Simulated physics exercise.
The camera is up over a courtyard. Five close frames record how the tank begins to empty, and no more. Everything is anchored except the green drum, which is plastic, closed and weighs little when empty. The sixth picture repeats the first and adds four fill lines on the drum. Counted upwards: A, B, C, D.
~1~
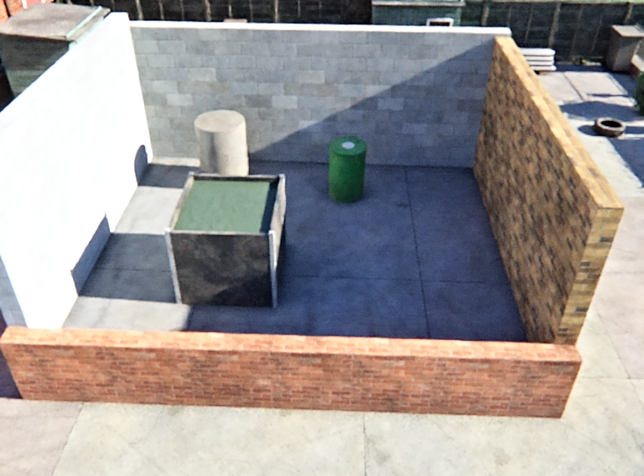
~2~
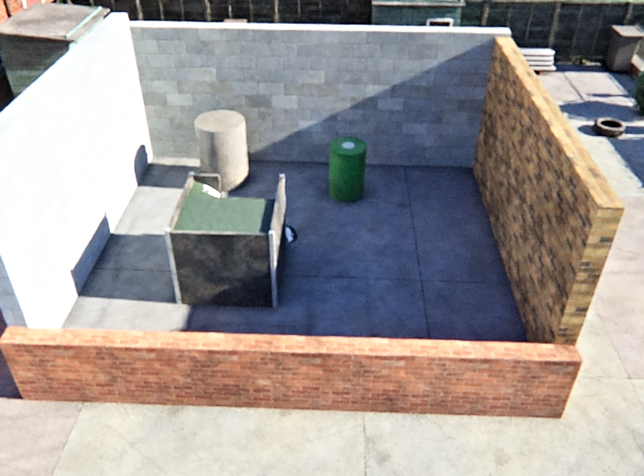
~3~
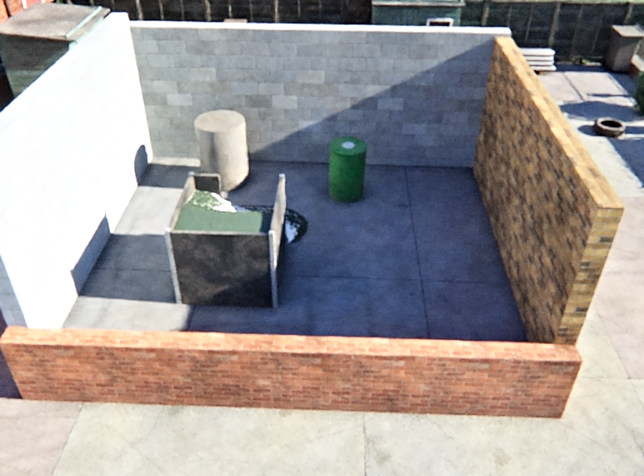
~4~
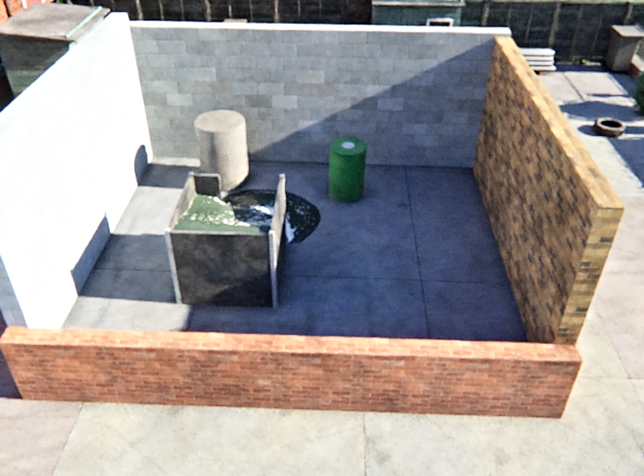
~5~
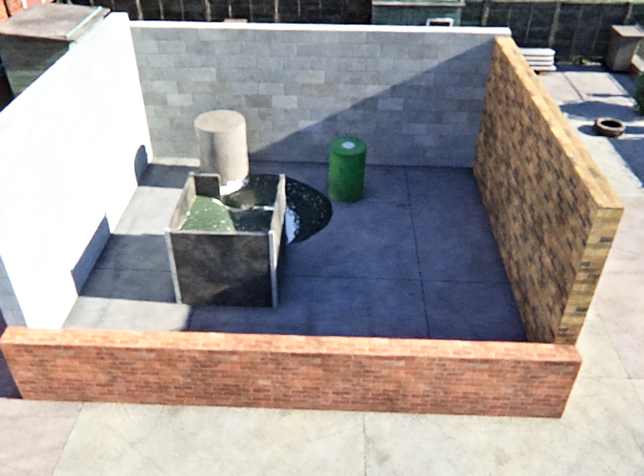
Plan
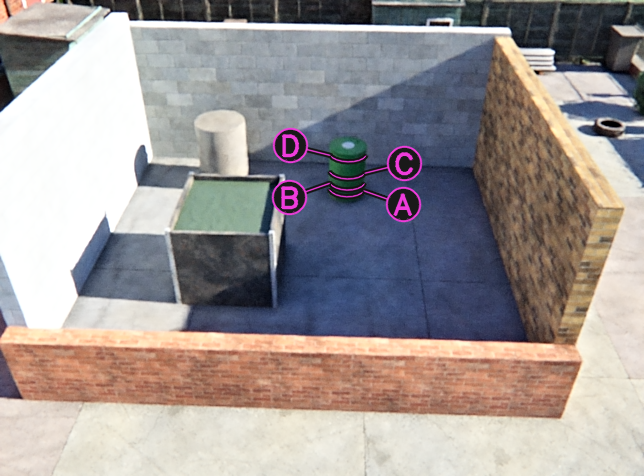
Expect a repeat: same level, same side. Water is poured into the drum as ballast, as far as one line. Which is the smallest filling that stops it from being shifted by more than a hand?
C is the one.
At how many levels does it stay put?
Two.
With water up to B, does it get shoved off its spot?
Yes, that goes wrong.
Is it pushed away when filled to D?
No, that is safe.
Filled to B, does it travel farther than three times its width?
No.
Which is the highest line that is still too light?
B.
In magenta, A at (346, 196); B at (346, 190); C at (347, 179); D at (347, 161); from the bottom up A, B, C, D.
Choosing A, it is pushed about 5 times its own width away.
Choosing B, it is pushed about twice its own width away.
Choosing C, it shifts by a finger or two and stays.
Choosing D, it does not move.
